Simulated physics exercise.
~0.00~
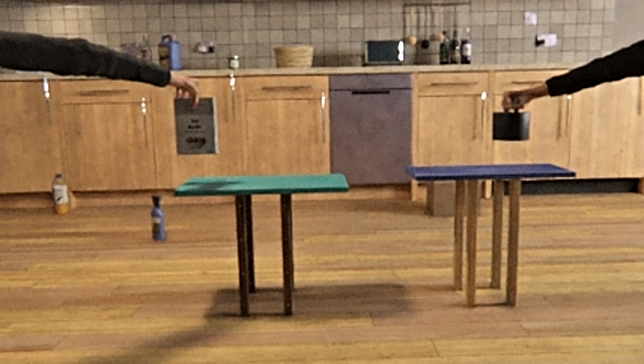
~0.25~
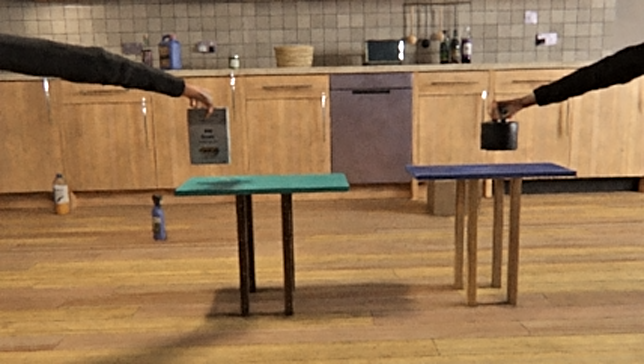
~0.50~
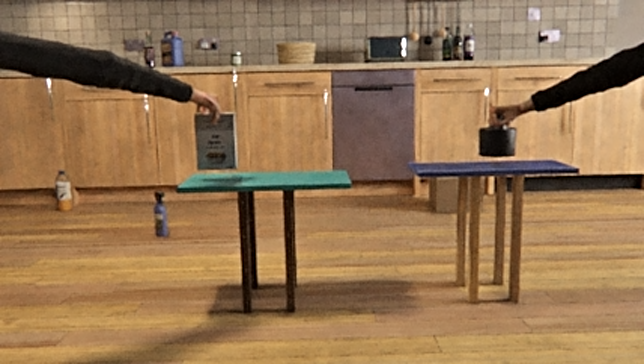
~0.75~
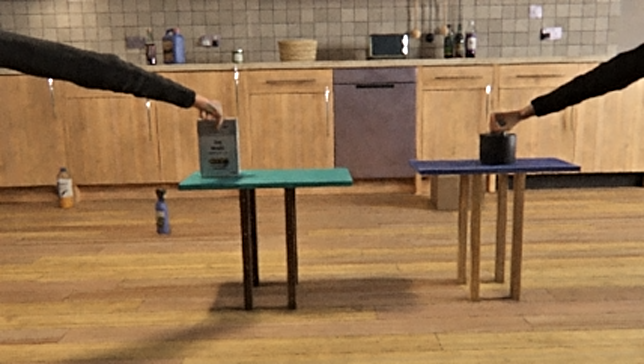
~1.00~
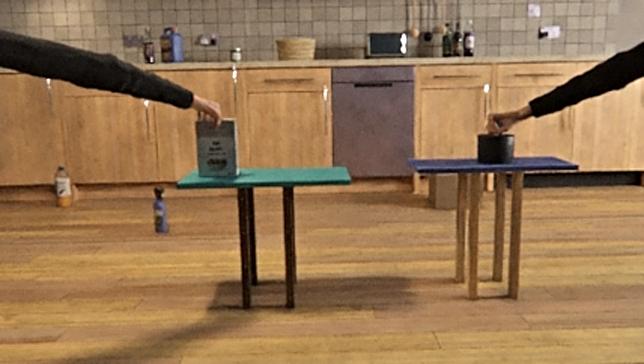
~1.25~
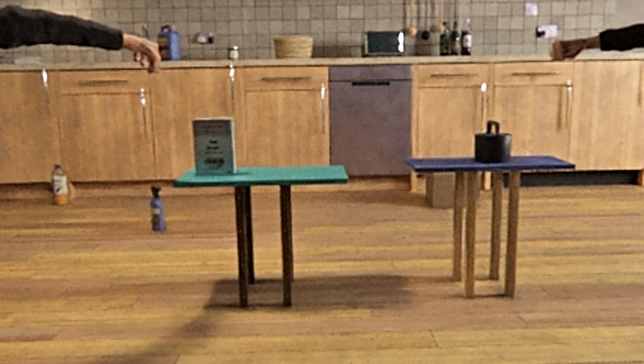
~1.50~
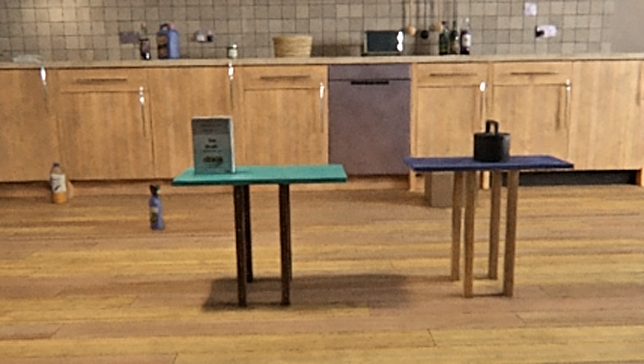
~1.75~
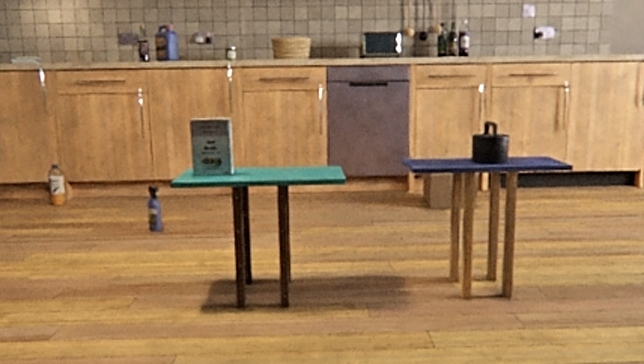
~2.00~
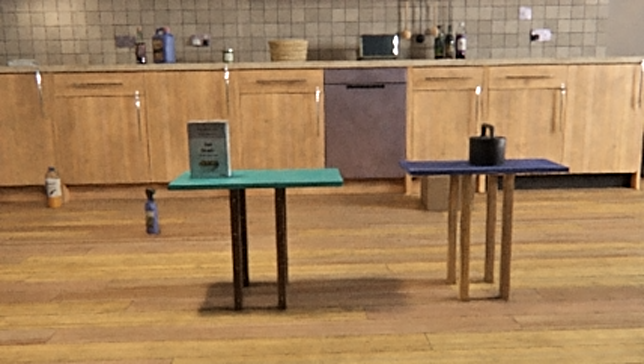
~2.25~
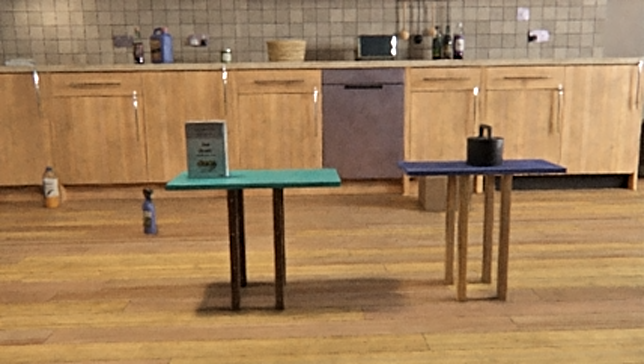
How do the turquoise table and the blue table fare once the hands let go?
Both tables stay upright and flat on their feet, with the grey packet still standing on the turquoise one and the dark pot resting on the blue one.
Two hands set a grey packet and a dark pot on separate small tables, which stay standing.
